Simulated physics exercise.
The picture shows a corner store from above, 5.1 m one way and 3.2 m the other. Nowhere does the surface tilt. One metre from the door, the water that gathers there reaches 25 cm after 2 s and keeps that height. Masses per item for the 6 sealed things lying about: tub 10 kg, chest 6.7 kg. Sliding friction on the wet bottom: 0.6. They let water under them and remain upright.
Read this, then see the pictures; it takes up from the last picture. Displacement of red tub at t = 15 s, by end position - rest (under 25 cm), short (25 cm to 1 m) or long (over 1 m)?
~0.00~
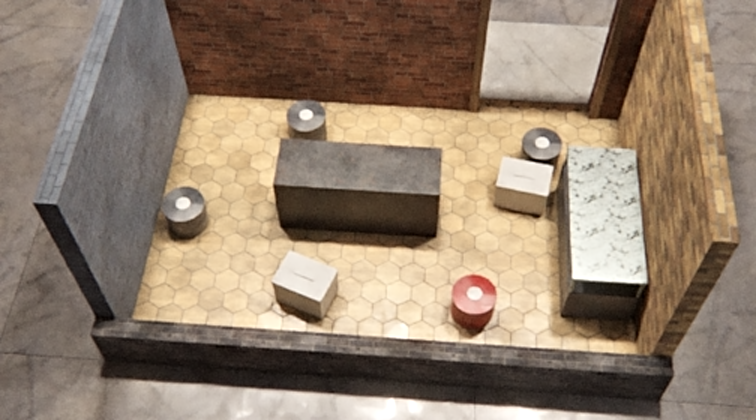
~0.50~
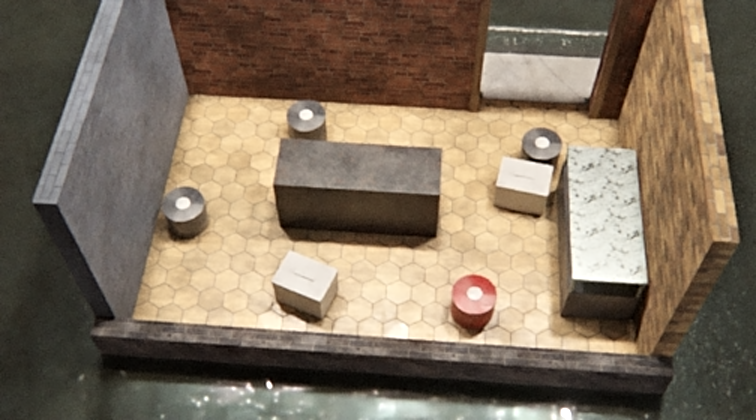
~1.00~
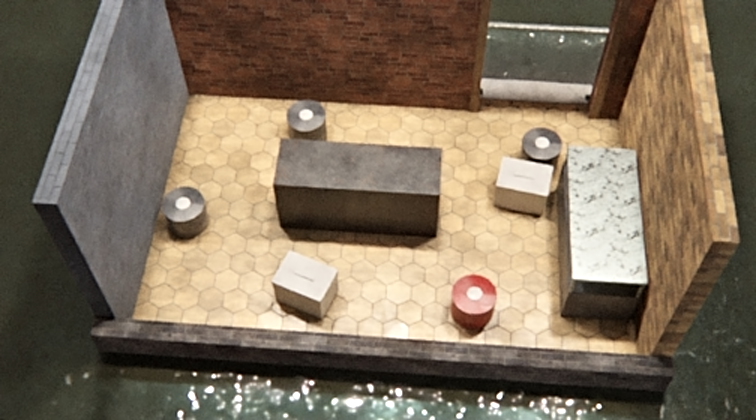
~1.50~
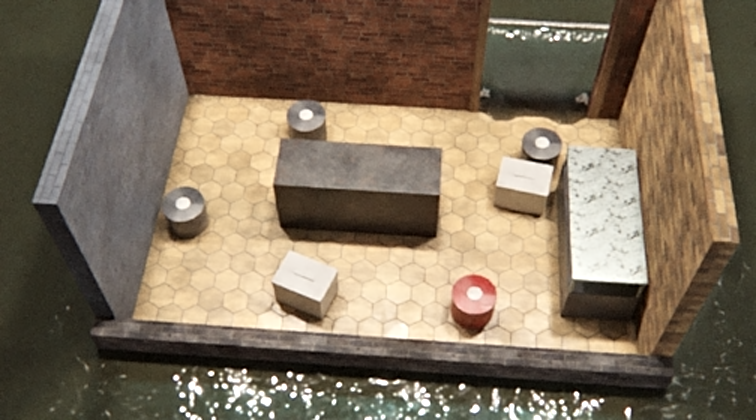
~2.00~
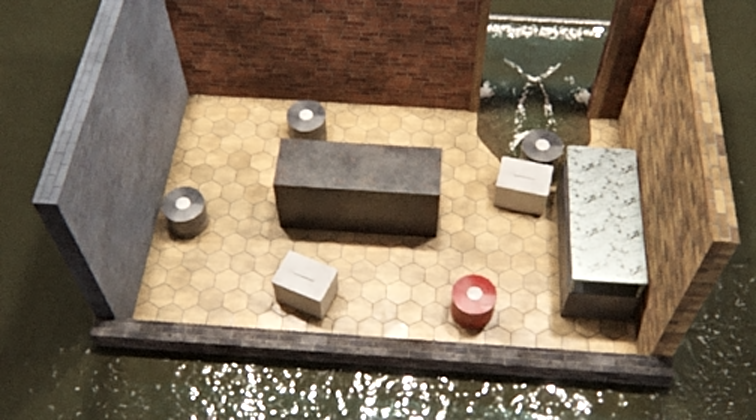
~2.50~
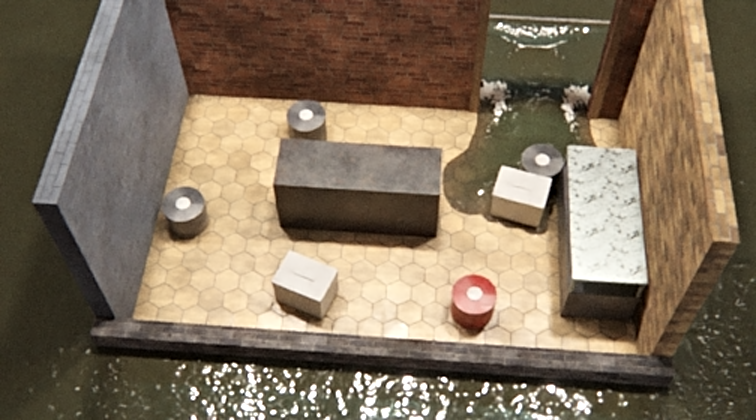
Long.
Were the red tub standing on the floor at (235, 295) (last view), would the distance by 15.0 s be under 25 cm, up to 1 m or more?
Outcome - it ends up well away.
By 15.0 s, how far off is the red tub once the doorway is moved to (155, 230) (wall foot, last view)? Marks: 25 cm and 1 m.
Note: Red tub displaced a long way.
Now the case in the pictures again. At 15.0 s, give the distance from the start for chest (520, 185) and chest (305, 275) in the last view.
The first is 200 cm from its start, the second 200 cm.
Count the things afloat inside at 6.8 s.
At that time, 2.
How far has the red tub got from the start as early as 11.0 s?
Displacement by then near 300 cm.
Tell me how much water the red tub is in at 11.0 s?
Around 14 cm.
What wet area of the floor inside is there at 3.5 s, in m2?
Some 5.5 m2 of it.
After 3.5 s the red tub is near (475, 295), 0.0 m from its start, aground; 1 afloat.
After 6.8 s the red tub is near (355, 272), 1.2 m from its start, aground; 2 afloat.
After 11.0 s the red tub is near (242, 153), 3.0 m from its start, afloat; 6 afloat.
After 15.0 s the red tub is near (236, 125), 3.3 m from its start, afloat; 6 afloat.
